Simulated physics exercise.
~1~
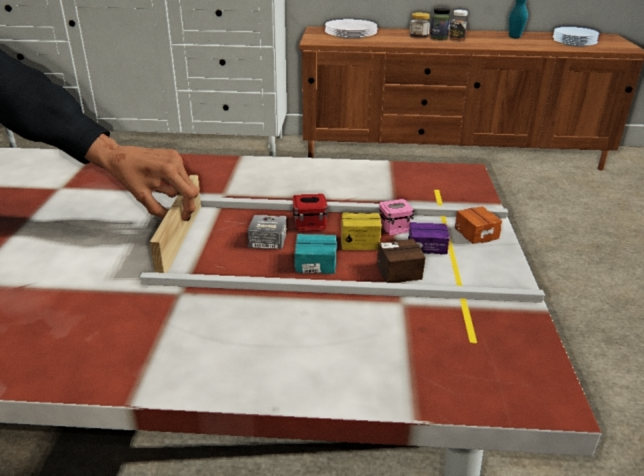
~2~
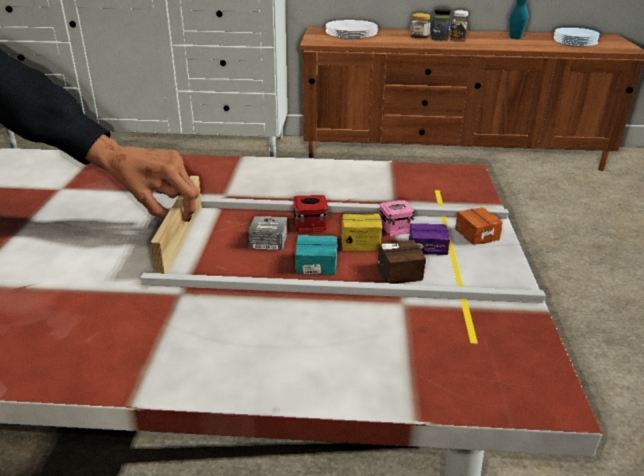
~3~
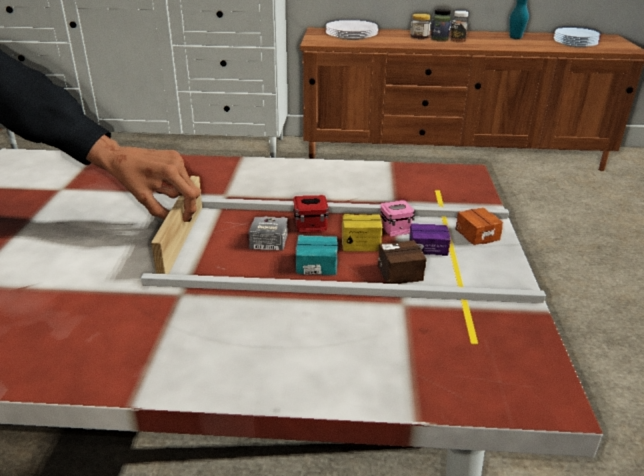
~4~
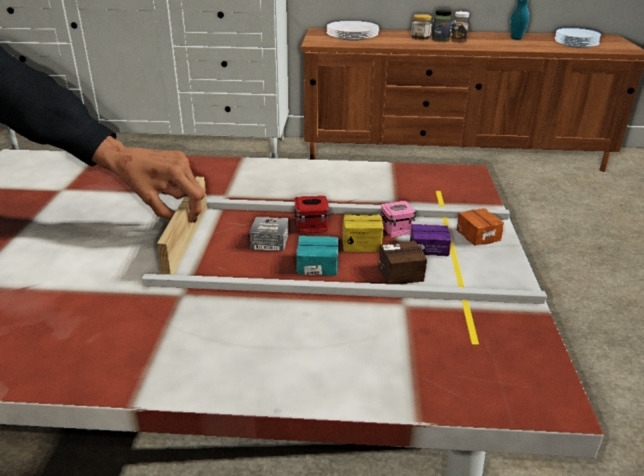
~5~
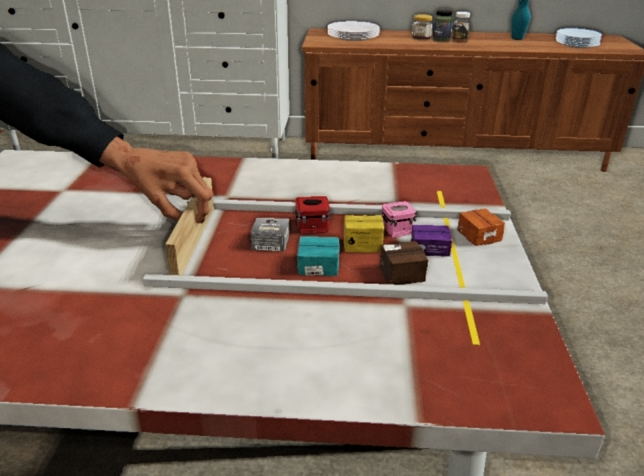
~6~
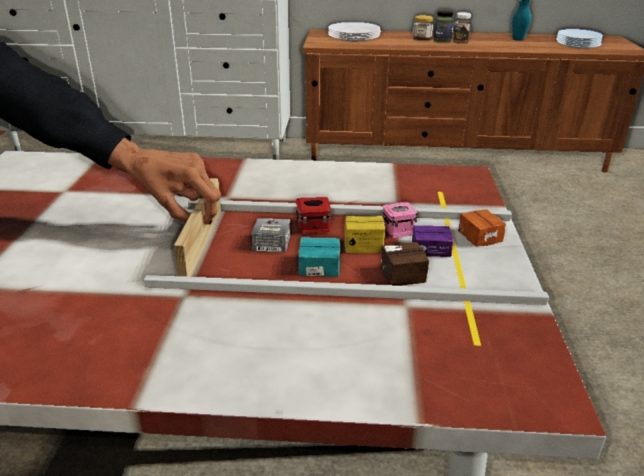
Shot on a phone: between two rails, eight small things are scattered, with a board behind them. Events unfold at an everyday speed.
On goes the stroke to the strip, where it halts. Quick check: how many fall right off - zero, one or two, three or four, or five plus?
A lone one or pair goes over.
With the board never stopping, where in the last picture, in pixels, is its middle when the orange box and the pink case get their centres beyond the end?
The middle is at (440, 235) when it's the orange box, and at (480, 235) when it's the pink case.
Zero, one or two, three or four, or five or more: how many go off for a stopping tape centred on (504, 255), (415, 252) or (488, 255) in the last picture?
More than four; zero; five or over.
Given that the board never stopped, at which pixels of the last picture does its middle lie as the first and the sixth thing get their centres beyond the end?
(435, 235), then (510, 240).
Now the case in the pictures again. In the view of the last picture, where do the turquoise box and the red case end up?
(481, 264) and (467, 222), roughly.
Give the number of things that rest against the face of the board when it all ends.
3 in contact.
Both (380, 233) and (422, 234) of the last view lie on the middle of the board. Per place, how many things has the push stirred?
The counts are 8 and 8.
A little later, none off yet; orange box at rest near (482, 228); purple box at rest near (432, 241); brown box at rest near (404, 264).
Next, none off yet; orange box at rest near (482, 228); purple box moving near (436, 241); brown box at rest near (407, 265).
Later still, none off yet; orange box shifted a little near (495, 226); purple box shifted well along near (504, 246); brown box shifted well along near (475, 269).
When it is over, the number that fall off is one or two; down, purple box and orange box.
